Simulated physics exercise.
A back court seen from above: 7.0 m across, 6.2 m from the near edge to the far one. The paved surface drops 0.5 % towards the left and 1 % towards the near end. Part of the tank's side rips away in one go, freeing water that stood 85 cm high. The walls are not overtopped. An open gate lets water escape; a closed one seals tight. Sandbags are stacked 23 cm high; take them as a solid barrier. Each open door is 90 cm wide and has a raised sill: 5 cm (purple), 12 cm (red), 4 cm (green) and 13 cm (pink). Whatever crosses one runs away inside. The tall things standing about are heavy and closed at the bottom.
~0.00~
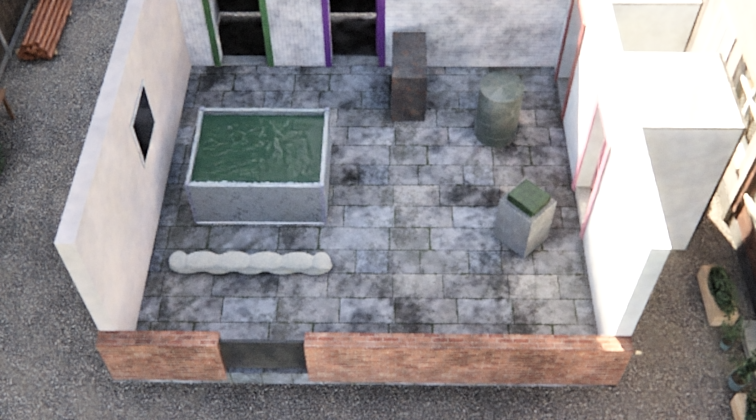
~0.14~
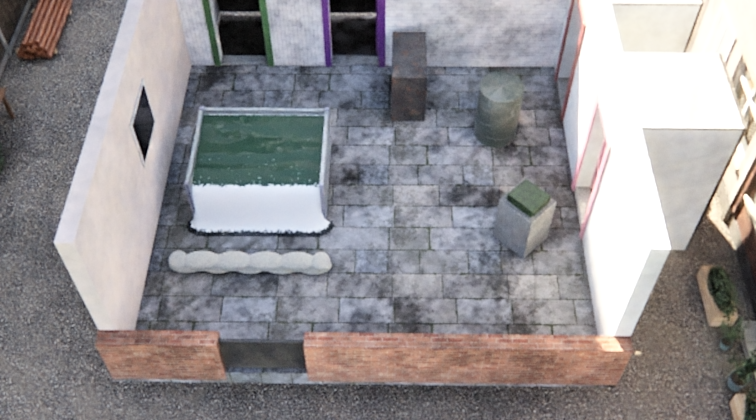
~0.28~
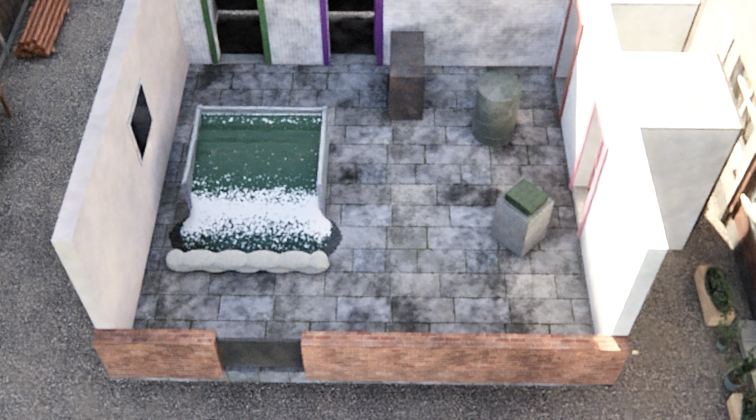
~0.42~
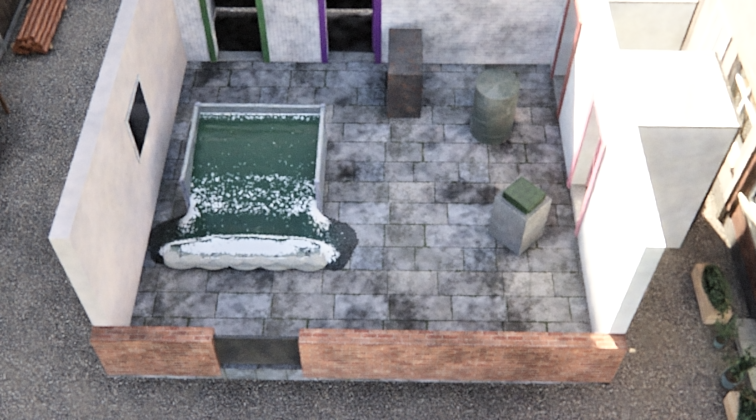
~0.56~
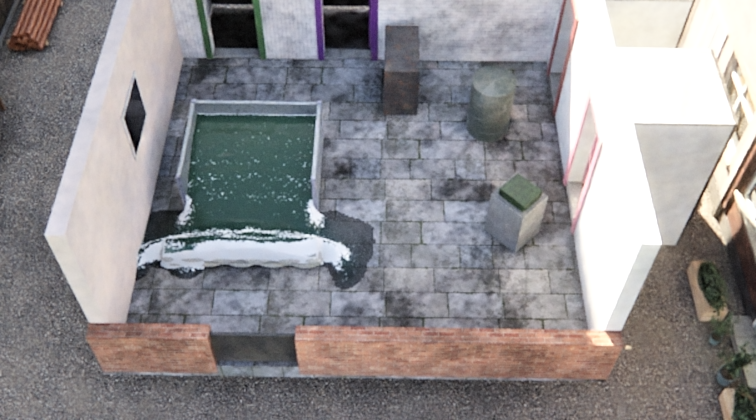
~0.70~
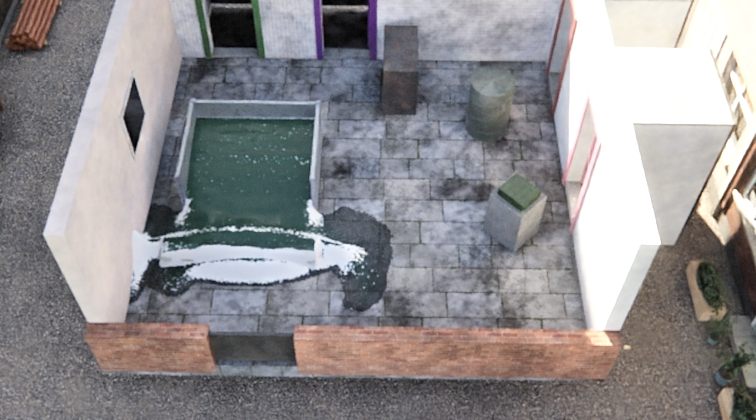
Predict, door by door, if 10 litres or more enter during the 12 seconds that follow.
Door by door: At the purple door it does not reach the limit; at the red door it does not reach the limit; at the green door it passes the limit; at the pink door it does not reach the limit.
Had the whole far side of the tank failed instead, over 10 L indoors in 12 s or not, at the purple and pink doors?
Against that limit: Purple past it, pink under.
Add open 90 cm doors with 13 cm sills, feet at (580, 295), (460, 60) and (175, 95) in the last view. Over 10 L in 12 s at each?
In that order: Past it, under, under.
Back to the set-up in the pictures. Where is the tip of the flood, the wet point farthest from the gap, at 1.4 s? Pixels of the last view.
Near (486, 343).
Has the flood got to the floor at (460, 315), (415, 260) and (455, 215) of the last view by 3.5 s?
In turn: Flooded, flooded, wet.
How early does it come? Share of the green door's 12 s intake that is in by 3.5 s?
Some 15 per cent by then.
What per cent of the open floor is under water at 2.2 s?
Some 50 per cent of it.
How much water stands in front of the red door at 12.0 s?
Some 8.0 cm.
After 1.4 s water covers 35 % of the floor and is deepest (56 cm) near (120, 349); purple door not reached, red door not reached, green door not reached, pink door not reached.
After 2.2 s water covers 50 % of the floor and is deepest (41 cm) near (129, 307); purple door not reached, red door not reached, green door not reached, pink door not reached.
After 3.5 s water covers 65 % of the floor and is deepest (24 cm) near (585, 355); purple door not reached, red door not reached, green door 9 cm at the sill, 5 L in, pink door 4 cm at the sill, 0 L in.
After 7.0 s water covers 90 % of the floor and is deepest (17 cm) near (484, 321); purple door 2 cm at the sill, 0 L in, red door 7 cm at the sill, 0 L in, green door 5 cm at the sill, 29 L in, pink door 7 cm at the sill, 0 L in.
After 12.0 s water covers 95 % of the floor and is deepest (14 cm) near (120, 349); purple door 3 cm at the sill, 1 L in, red door 8 cm at the sill, 0 L in, green door 4 cm at the sill, 32 L in, pink door 5 cm at the sill, 0 L in.
